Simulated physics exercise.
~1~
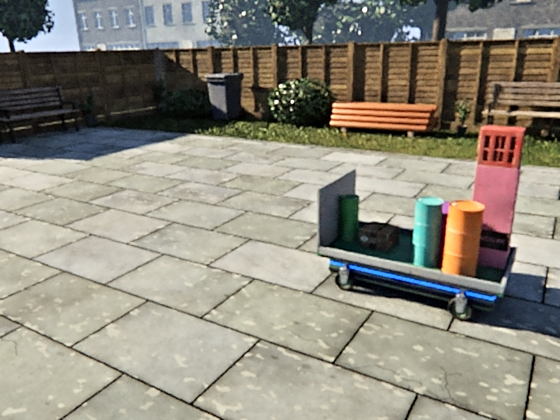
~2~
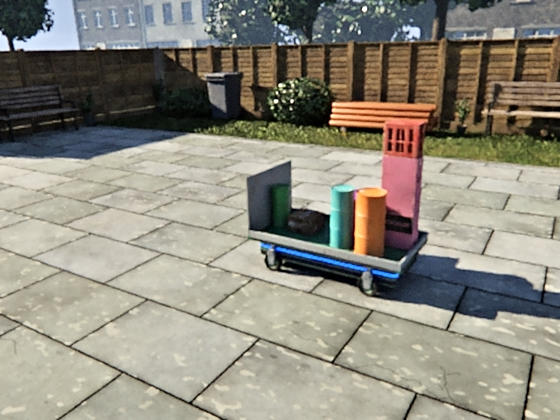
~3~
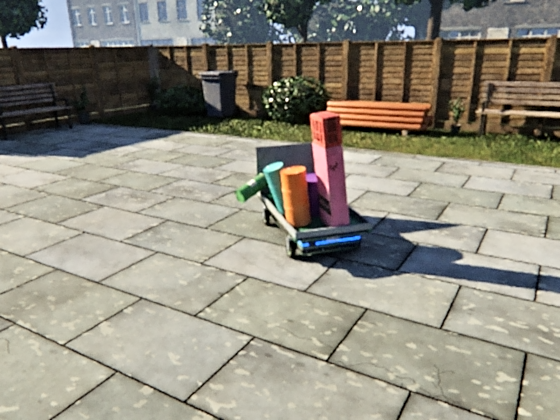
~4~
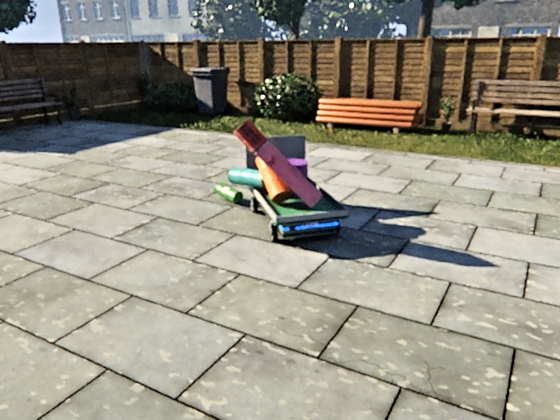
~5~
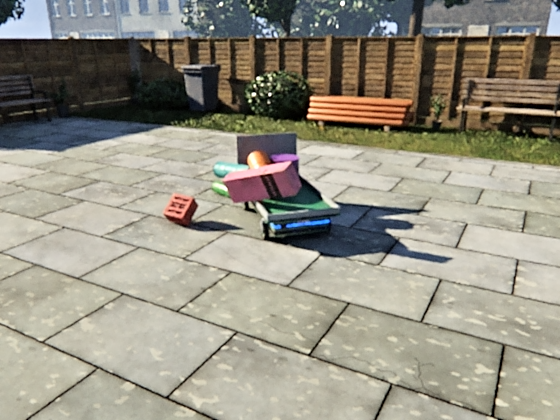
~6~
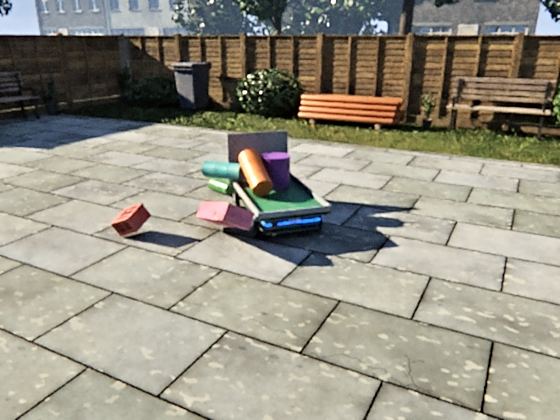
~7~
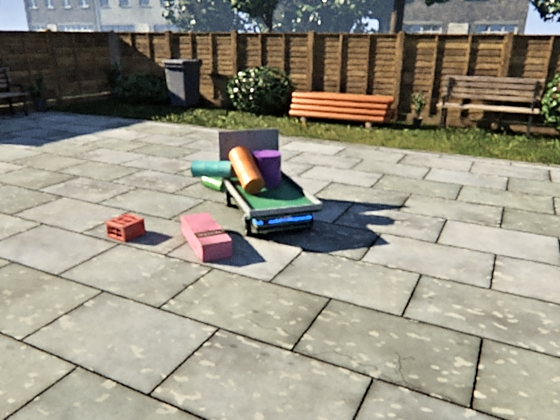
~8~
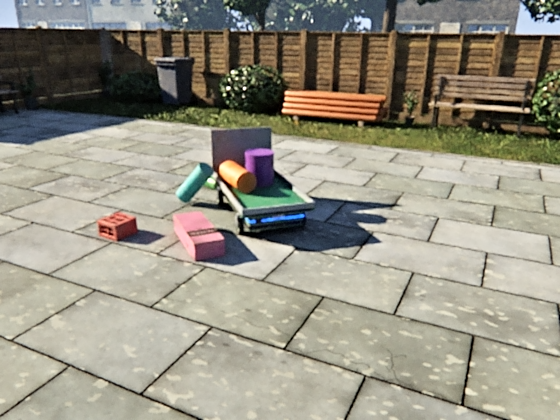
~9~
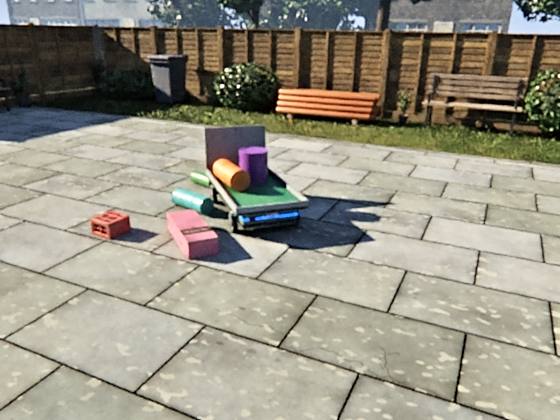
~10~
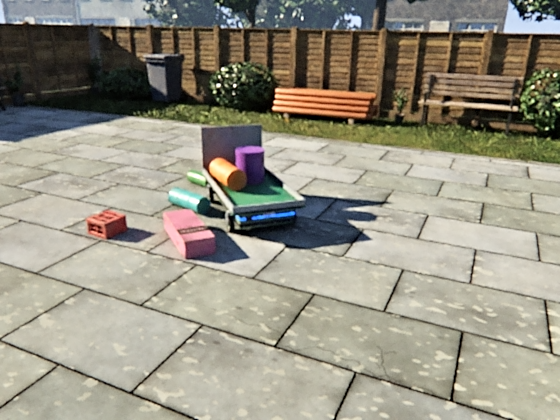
A flat cart carrying colourful cylinders and boxes rolls left across a paved yard, turns away and stops as its load topples; the red crate, pink box, green canister and turquoise canister end on the paving, while the orange canister lies beside the upright purple pail aboard.
